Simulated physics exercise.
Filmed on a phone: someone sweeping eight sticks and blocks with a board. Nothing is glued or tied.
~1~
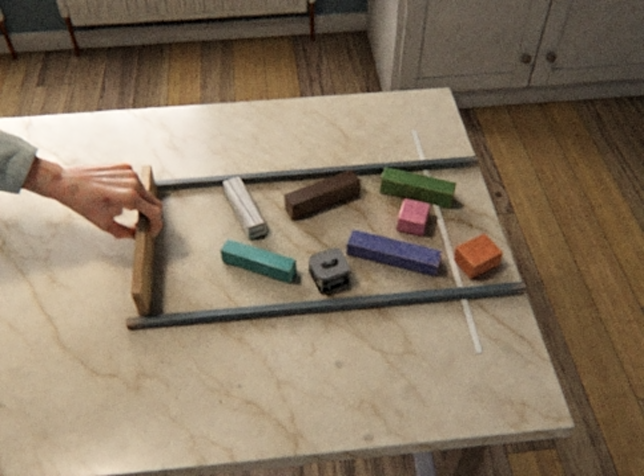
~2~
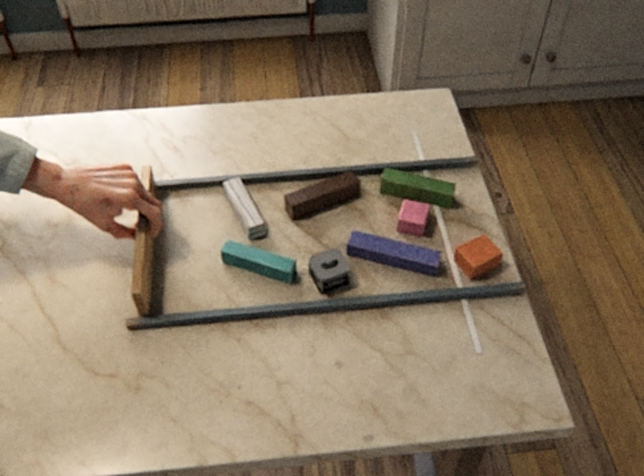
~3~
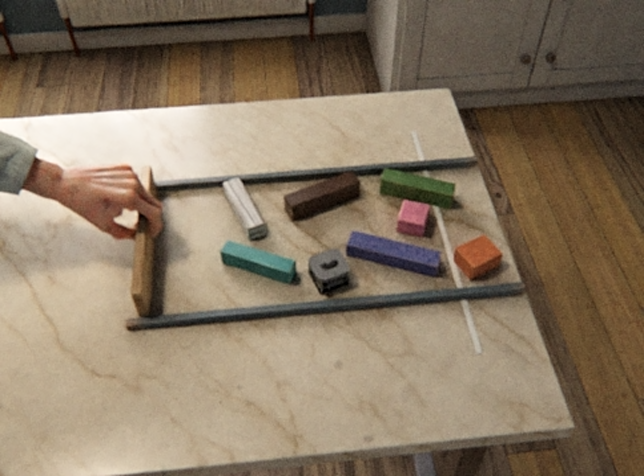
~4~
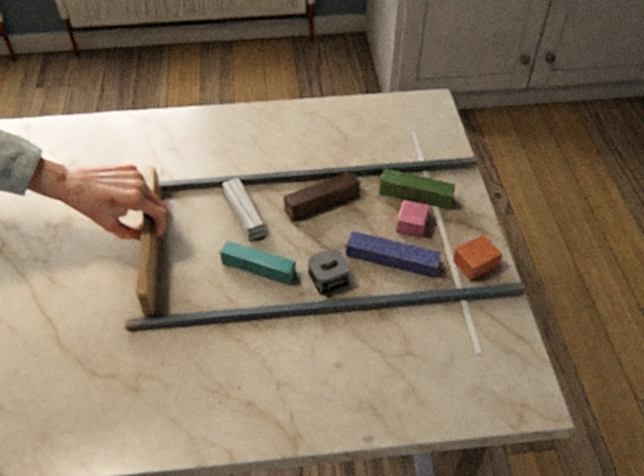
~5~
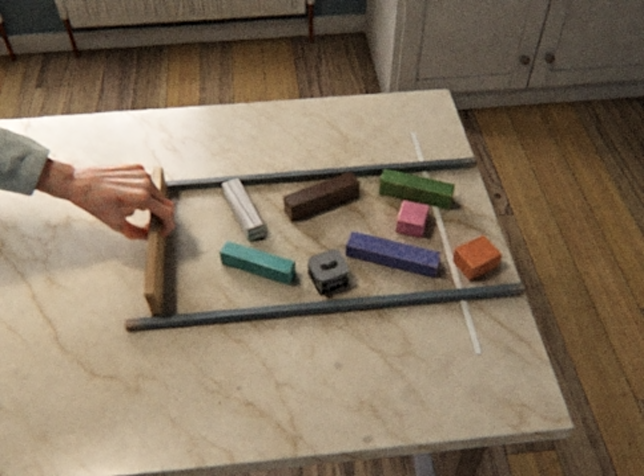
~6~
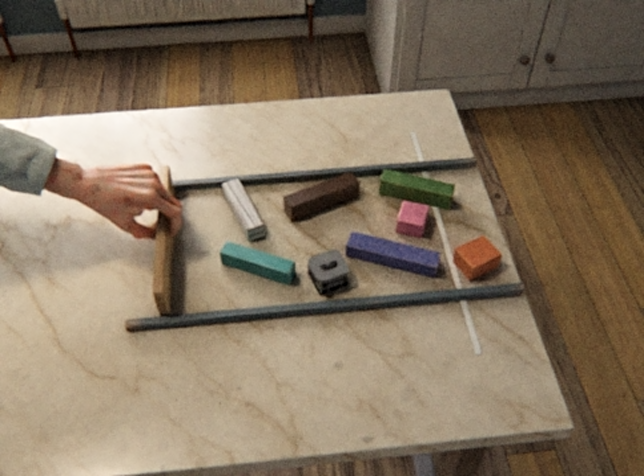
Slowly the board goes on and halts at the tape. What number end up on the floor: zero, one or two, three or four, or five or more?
As it turns out, the number that fall off is one or two.
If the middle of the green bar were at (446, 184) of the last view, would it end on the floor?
Then it is lost.
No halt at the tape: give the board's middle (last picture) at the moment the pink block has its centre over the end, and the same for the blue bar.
For the pink block at (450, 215), for the blue bar at (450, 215).
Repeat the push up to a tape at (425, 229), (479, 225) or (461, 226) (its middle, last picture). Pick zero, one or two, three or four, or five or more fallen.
Taking them in turn, 1 or 2; 5 or more; three to four.
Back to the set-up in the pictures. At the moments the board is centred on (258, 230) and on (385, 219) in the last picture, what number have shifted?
3 and 8.
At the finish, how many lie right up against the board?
That makes 2.
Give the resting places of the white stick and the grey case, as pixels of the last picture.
About (442, 194), and the other about (491, 272).
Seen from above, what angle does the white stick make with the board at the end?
Some 0 degrees.
Soon after, none off yet; orange block at rest near (477, 258); green bar at rest near (416, 190); pink block at rest near (413, 219).
Then, none off yet; orange block at rest near (481, 257); green bar moved a little near (439, 192); pink block at rest near (413, 219).
At rest, the number that fall off is one or two; fallen, green bar and orange block.
